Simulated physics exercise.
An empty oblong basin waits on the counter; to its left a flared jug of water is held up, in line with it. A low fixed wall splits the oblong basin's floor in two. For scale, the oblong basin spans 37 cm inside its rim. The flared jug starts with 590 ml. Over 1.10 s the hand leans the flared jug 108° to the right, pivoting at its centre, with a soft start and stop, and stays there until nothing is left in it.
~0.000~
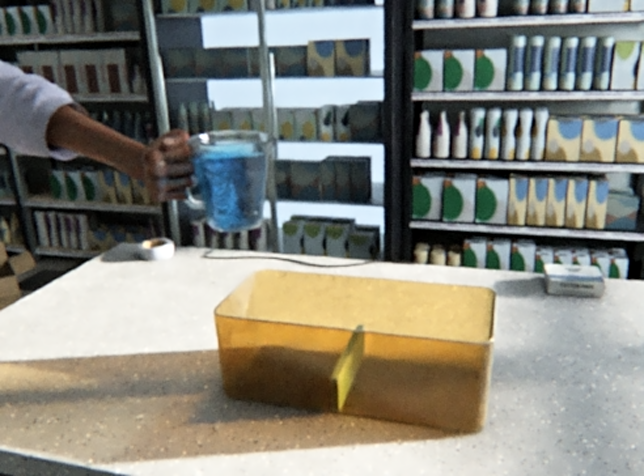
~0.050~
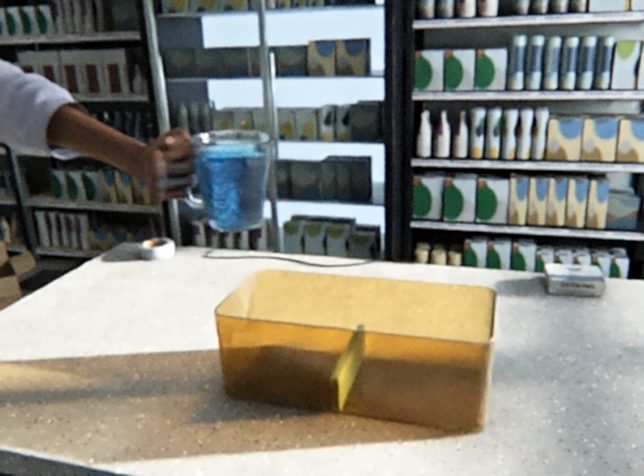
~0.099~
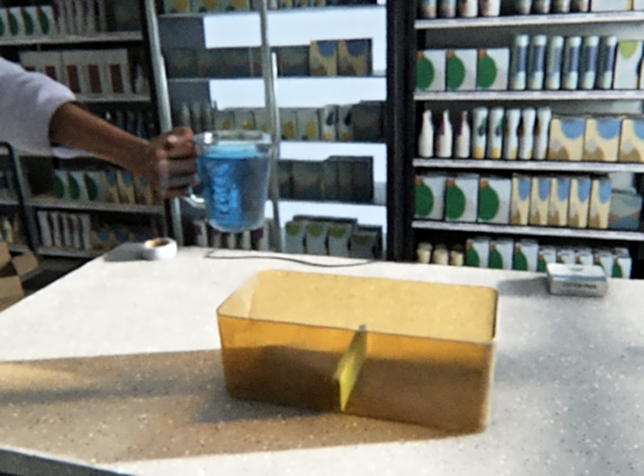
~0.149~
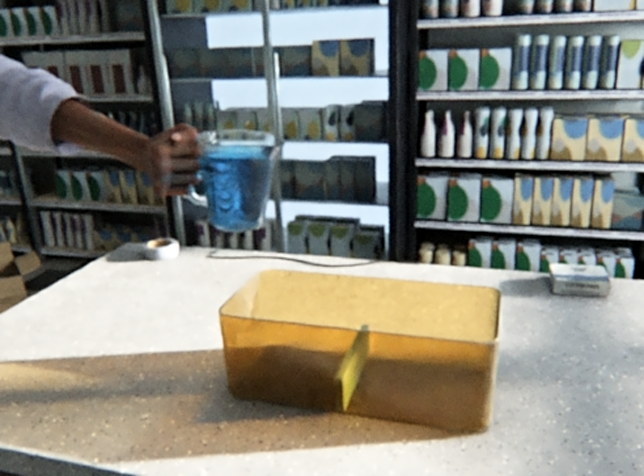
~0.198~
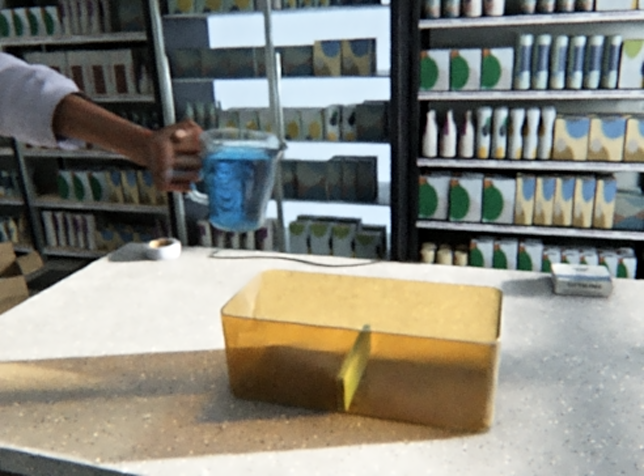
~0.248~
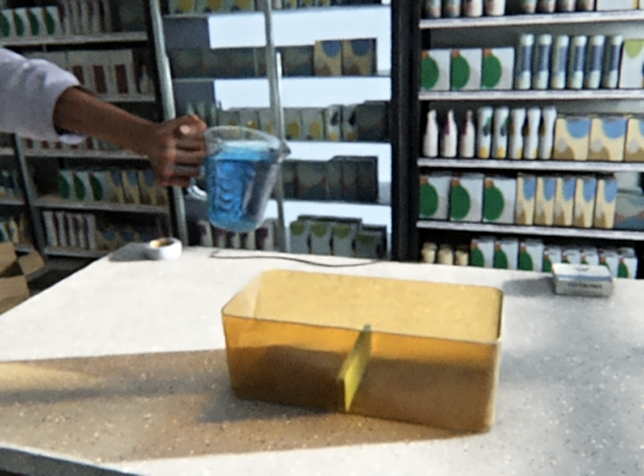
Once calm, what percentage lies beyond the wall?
The far part has some 30 per cent.
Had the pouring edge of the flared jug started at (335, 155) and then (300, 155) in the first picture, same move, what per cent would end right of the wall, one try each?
First 95, then 75 per cent.
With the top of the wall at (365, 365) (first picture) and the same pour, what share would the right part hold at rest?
In that case some 10 per cent.
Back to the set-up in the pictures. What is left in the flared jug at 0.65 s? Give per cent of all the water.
Near 72 in a hundred.
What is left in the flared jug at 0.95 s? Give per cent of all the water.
About 16 per cent.
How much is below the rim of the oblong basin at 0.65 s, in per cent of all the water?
Some 6 per cent.
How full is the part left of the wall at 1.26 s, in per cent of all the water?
About 68 per cent.
Then, 0.65 s in, the tilt is 70° and 73 per cent is still to pour, 4 is left of the wall and 2 right of it.
Then, 0.95 s in, the tilt is 103° and 17 per cent is still to pour, 34 is left of the wall and 28 right of it.
Then, 1.26 s in, the tilt is 108° and 0 per cent is still to pour, 68 is left of the wall and 29 right of it.
Then, 1.60 s in, the tilt is 108° and 0 per cent is still to pour, 69 is left of the wall and 30 right of it.
Finally, 69 per cent lies left of the wall, 30 right of it and 1 outside.
